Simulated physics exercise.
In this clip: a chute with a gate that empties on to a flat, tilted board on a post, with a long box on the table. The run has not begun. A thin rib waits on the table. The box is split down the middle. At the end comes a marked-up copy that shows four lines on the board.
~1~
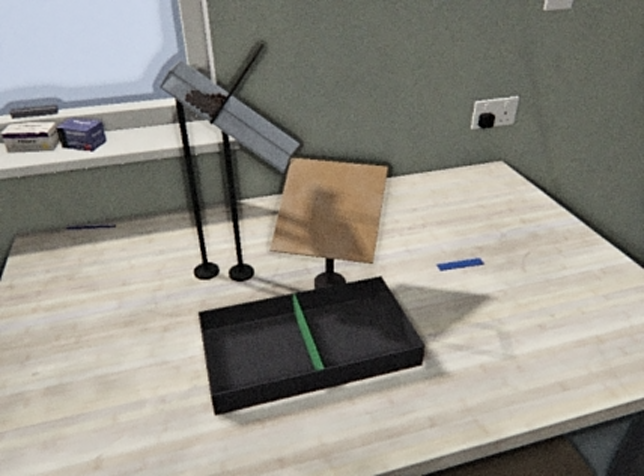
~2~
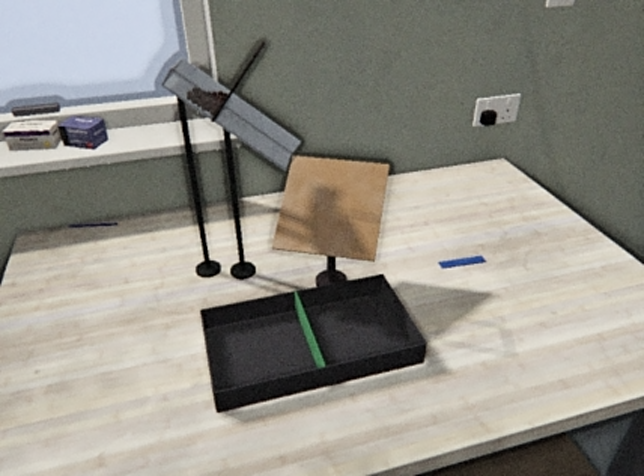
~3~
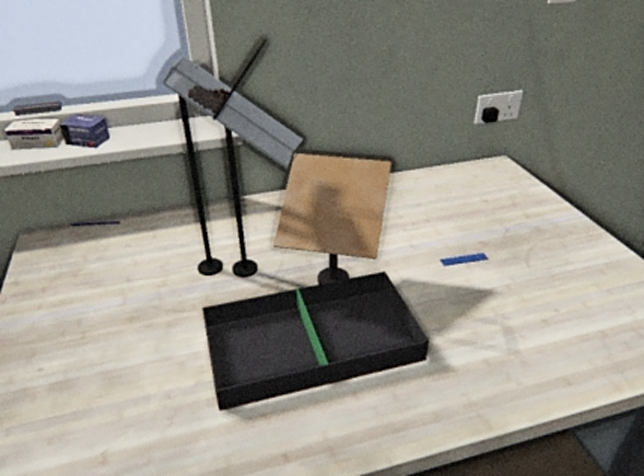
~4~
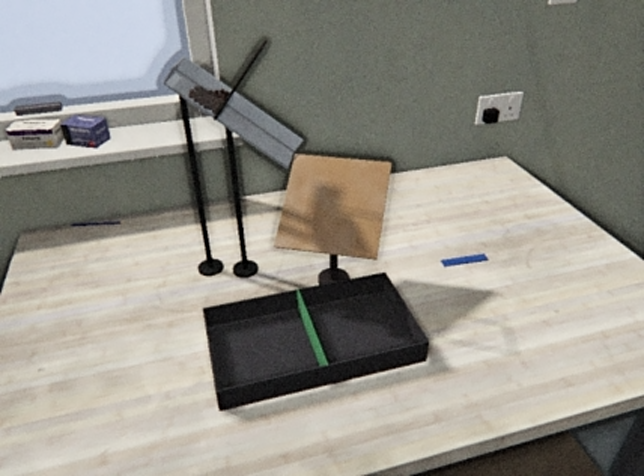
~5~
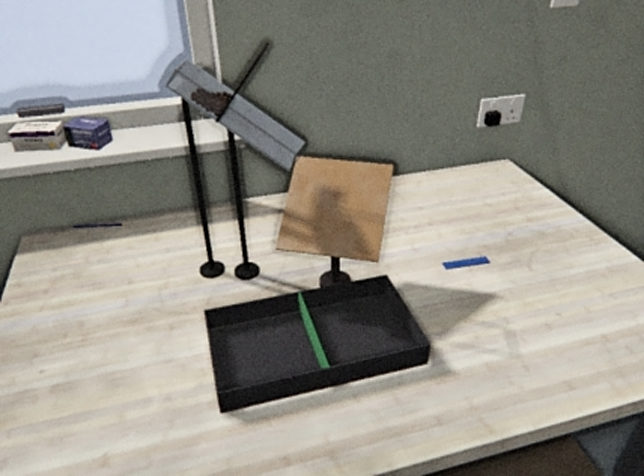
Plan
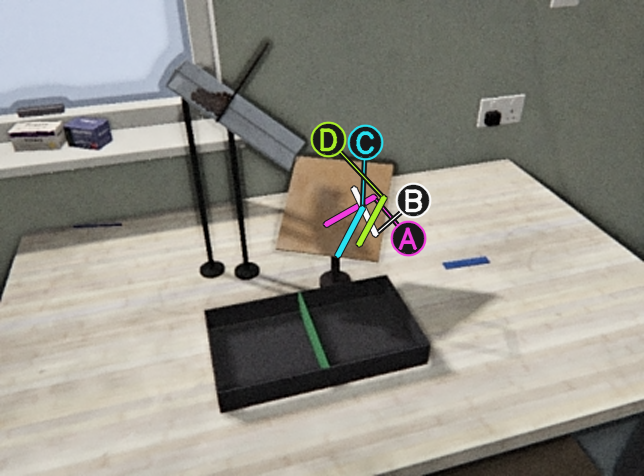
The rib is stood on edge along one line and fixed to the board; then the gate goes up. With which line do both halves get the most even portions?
C.
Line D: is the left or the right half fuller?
Right.
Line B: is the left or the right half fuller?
More lands on the right.
On the marked copy, line A from (373, 197) to (326, 224); line B from (354, 189) to (375, 234); line C from (362, 208) to (337, 255); line D from (383, 198) to (359, 243).
With A, of what is caught, the bulk in the left half, a small share in the right.
With B, of what is caught, a small share in the left half, all but a few in the right.
With C, of what is caught, close to half in the left half, close to half in the right.
With D, of what is caught, a small share in the left half, the bulk in the right.
